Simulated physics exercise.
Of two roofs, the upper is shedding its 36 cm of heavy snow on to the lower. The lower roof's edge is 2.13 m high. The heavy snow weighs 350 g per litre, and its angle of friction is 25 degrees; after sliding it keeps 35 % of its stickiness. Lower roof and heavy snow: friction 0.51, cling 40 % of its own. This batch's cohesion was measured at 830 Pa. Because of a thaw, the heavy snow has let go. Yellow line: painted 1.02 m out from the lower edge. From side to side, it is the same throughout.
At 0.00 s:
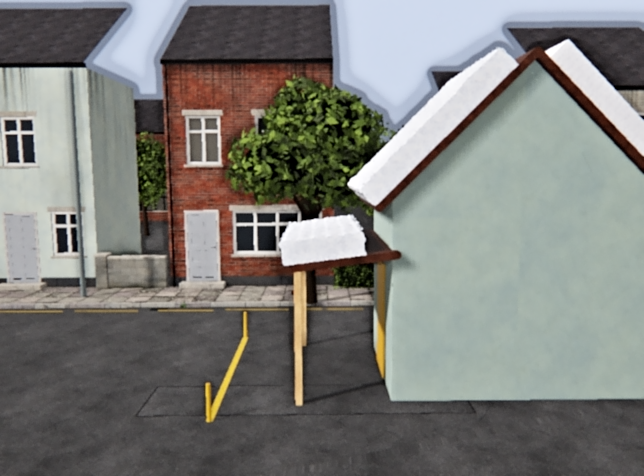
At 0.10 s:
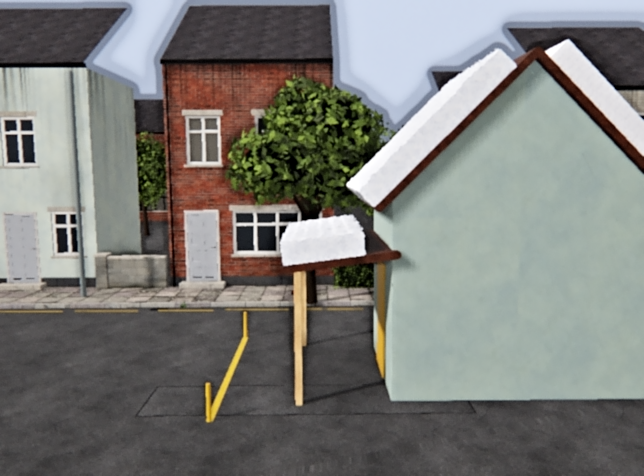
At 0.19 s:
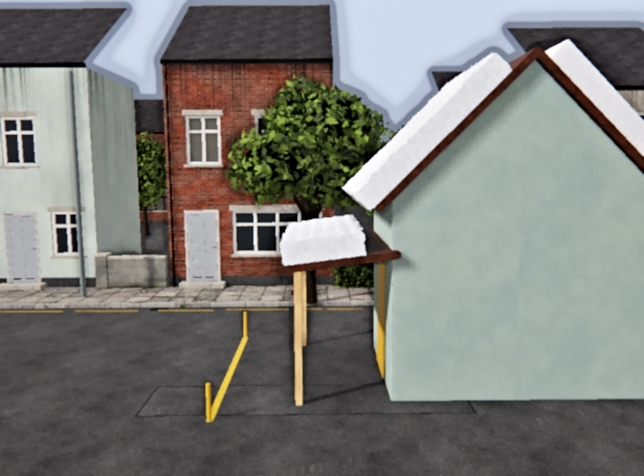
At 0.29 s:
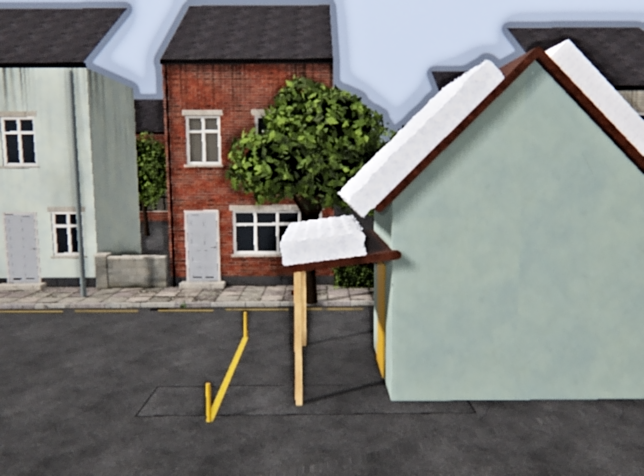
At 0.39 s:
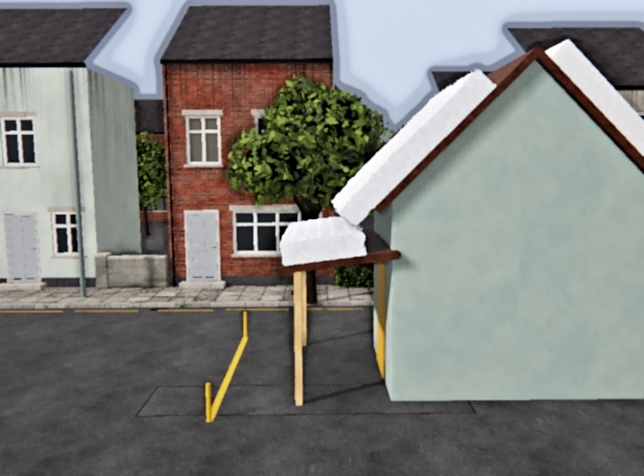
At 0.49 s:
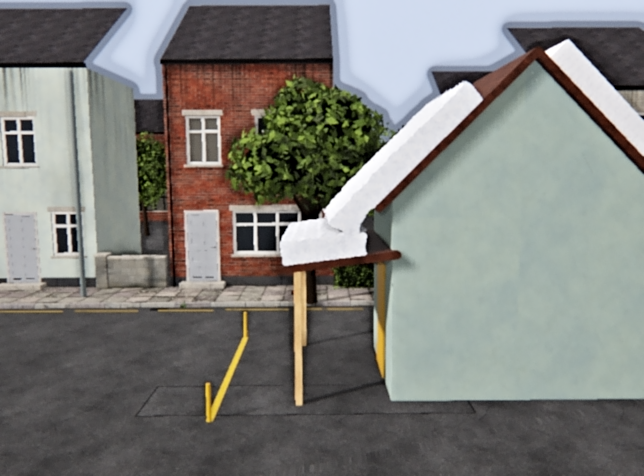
To begin with, thick white snow lies on the left slope of a pale green building's roof, above a smaller snow-topped lower roof on wooden posts. The upper slab creeps, then slides faster down the slope in one piece, baring roof near the peak and reaching the lower snow.
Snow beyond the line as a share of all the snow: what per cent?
The share beyond the line comes to about 35 %.
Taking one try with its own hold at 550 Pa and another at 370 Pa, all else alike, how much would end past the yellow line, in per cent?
The answers, in order, are 45 % and 50 %.
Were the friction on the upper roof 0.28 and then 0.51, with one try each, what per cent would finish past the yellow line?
It would be 25 % the first time and 10 % the second.
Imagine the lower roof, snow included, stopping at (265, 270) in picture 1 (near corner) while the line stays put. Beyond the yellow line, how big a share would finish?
Estimate: Approx. 20 %.
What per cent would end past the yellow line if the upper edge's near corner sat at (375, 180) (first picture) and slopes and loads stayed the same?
It would then be around 55 percent.
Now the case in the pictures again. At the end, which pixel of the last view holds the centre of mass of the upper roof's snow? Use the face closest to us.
I'd place it around (242, 340).
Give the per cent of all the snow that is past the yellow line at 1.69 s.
25 %.
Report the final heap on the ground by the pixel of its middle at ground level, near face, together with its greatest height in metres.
(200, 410), 0.4 m.
After 1.04 s, none is below the lower edge and 0 % is past the line.
After 1.69 s, 41 % is below the lower edge and 24 % is past the line.
After 2.35 s, 55 % is below the lower edge and 35 % is past the line.
After 3.00 s, 59 % is below the lower edge and 35 % is past the line.
After 4.70 s, at the end, 61 % is below the lower edge and 35 % is past the line.
